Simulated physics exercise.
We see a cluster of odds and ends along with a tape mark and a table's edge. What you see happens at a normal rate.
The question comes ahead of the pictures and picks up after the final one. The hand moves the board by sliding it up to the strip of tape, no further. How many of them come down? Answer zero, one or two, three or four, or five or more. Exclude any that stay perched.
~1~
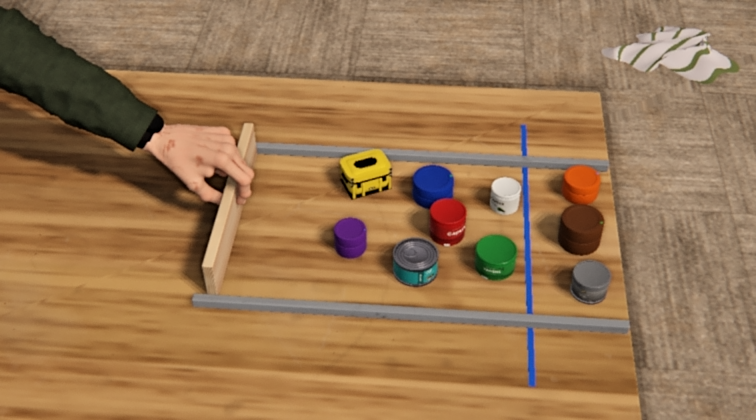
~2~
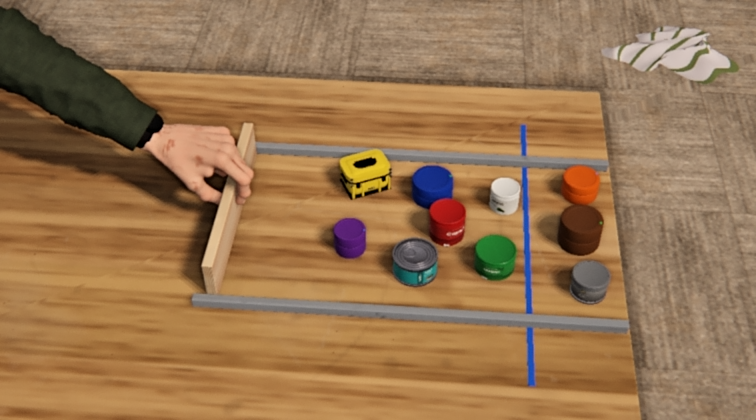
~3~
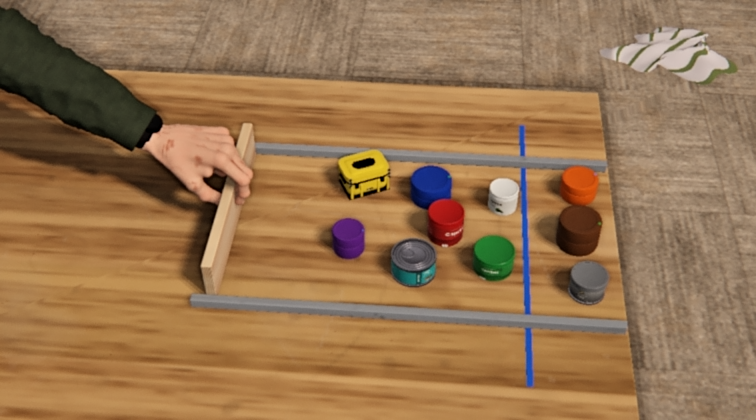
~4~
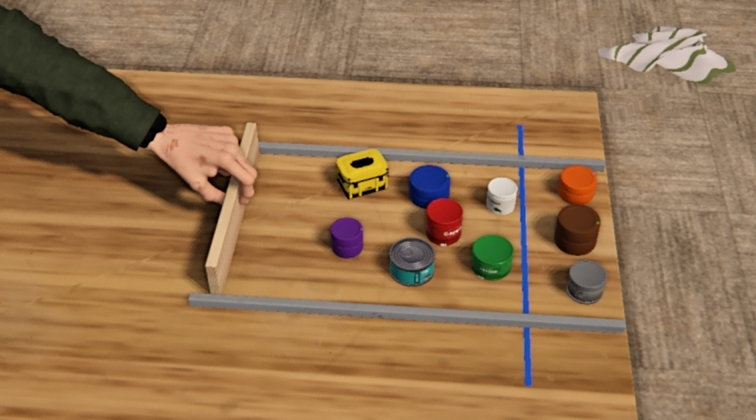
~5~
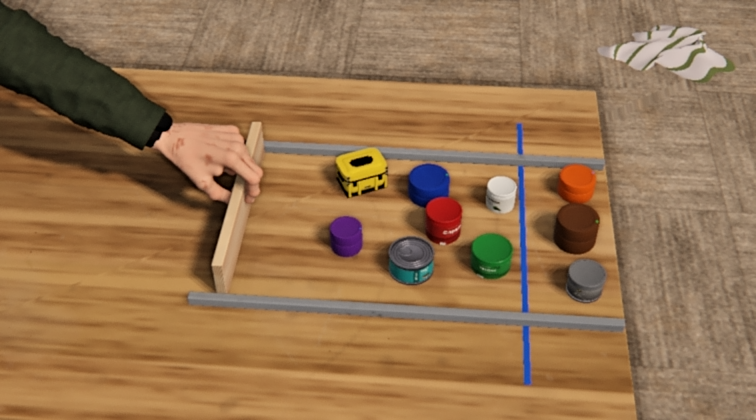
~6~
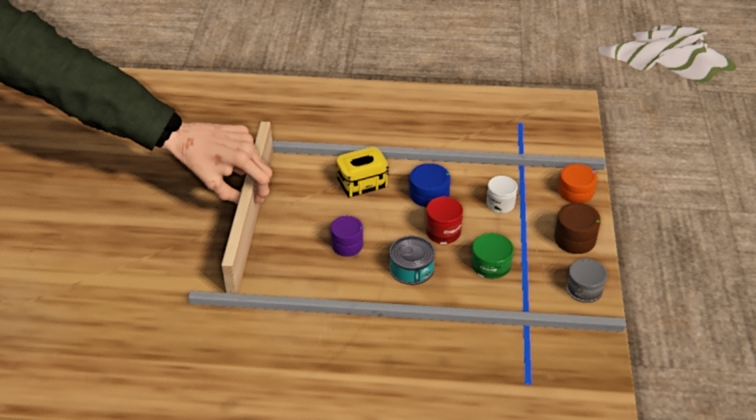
One or two.
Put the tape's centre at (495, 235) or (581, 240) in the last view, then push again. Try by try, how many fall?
Down on the floor: 0 and 6.
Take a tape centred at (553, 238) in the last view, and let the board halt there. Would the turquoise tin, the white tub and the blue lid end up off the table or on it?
The turquoise tin? It is safe. The white tub? It does not stay. The blue lid? It does not stay.
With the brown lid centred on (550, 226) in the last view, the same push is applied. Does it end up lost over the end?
From that start the object is safe.
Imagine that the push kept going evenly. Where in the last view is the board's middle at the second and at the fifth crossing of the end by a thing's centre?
First at (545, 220), next at (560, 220).
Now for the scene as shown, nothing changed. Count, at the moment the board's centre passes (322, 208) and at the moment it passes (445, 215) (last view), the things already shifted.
By then 0, and later 7.
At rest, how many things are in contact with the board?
At rest, 4 are in contact.
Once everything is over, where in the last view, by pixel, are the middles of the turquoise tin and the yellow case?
In the last picture the turquoise tin sits at (549, 281) while the yellow case sits at (546, 188).
Soon after, none off yet; orange lid at rest near (578, 183); grey pot at rest near (586, 281); brown lid at rest near (577, 228).
In the end, the number that fall off is one or two; gone, white tub.
